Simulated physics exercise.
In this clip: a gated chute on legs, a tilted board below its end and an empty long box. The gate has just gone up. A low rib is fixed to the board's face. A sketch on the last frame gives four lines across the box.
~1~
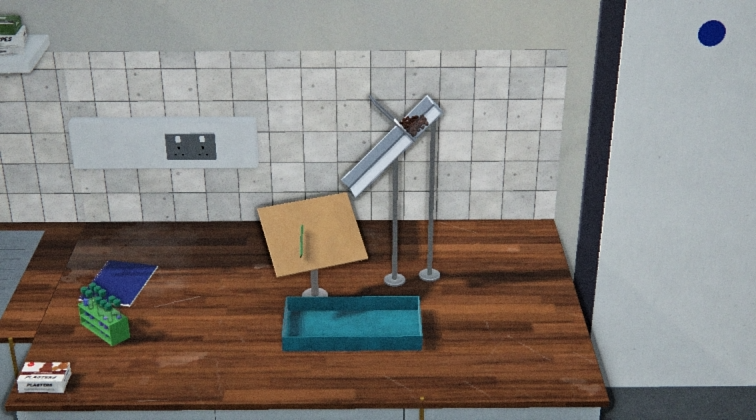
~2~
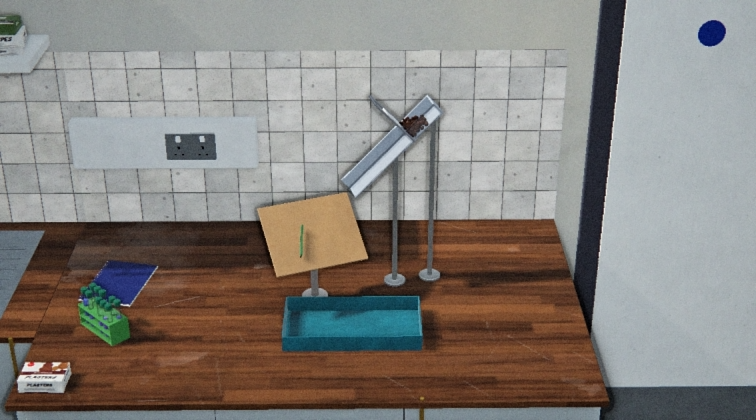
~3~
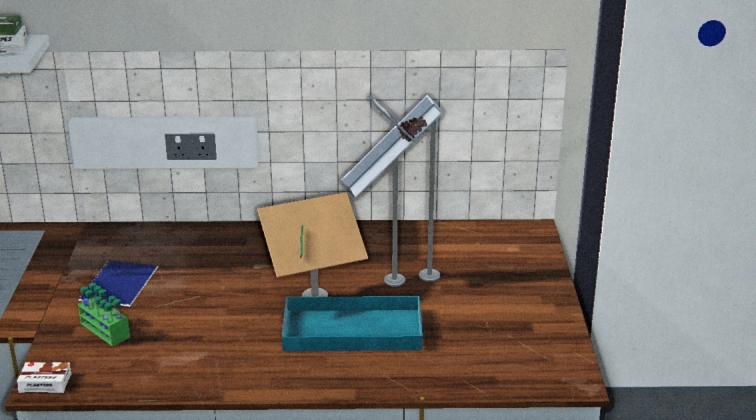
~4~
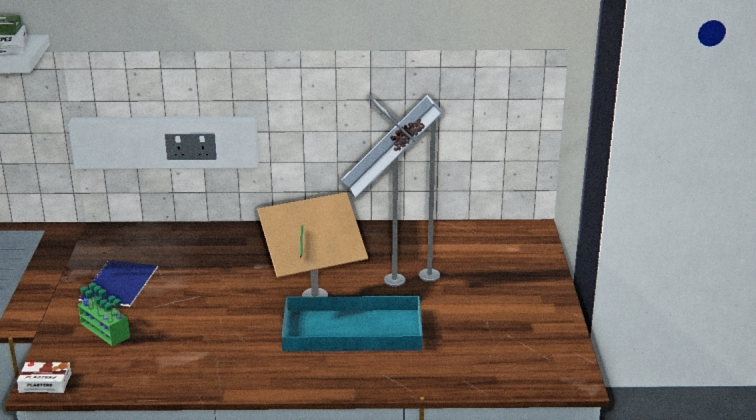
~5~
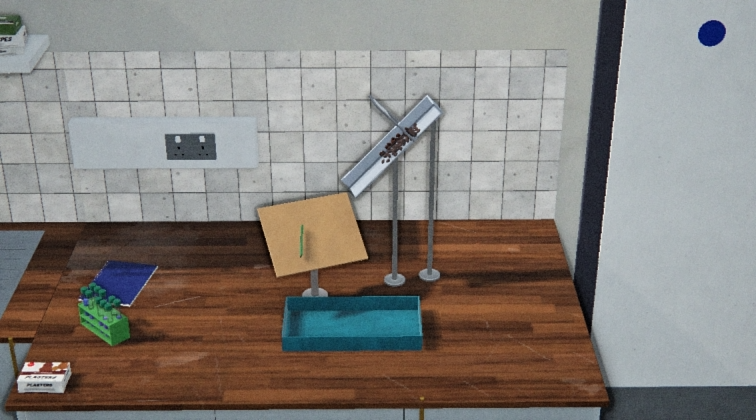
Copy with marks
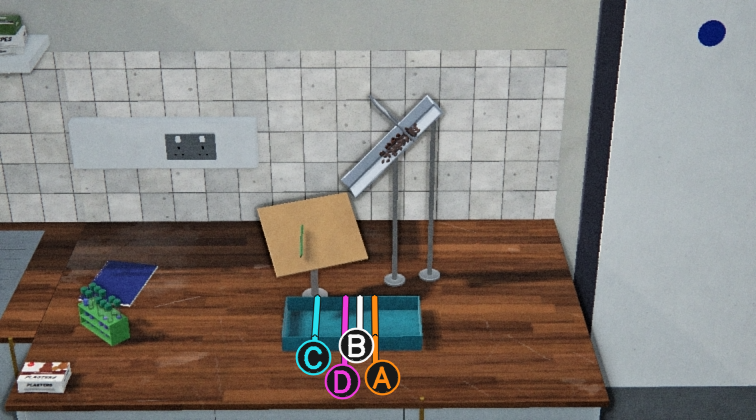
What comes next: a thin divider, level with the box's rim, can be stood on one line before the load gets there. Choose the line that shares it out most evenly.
The best line is C.
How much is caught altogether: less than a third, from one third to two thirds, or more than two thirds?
It is more than two thirds.
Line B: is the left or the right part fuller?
The left side.
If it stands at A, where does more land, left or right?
More lands on the left.
On the marked copy, line A crosses the front rim at (375, 336); line B crosses the front rim at (359, 336); line C crosses the front rim at (314, 337); line D crosses the front rim at (344, 336).
With A, of what is caught, all on the left of the divider, none on the right.
With B, of what is caught, nearly all on the left of the divider, a stray few on the right.
With C, of what is caught, about half on the left of the divider, about half on the right.
With D, of what is caught, most on the left of the divider, a small part on the right.
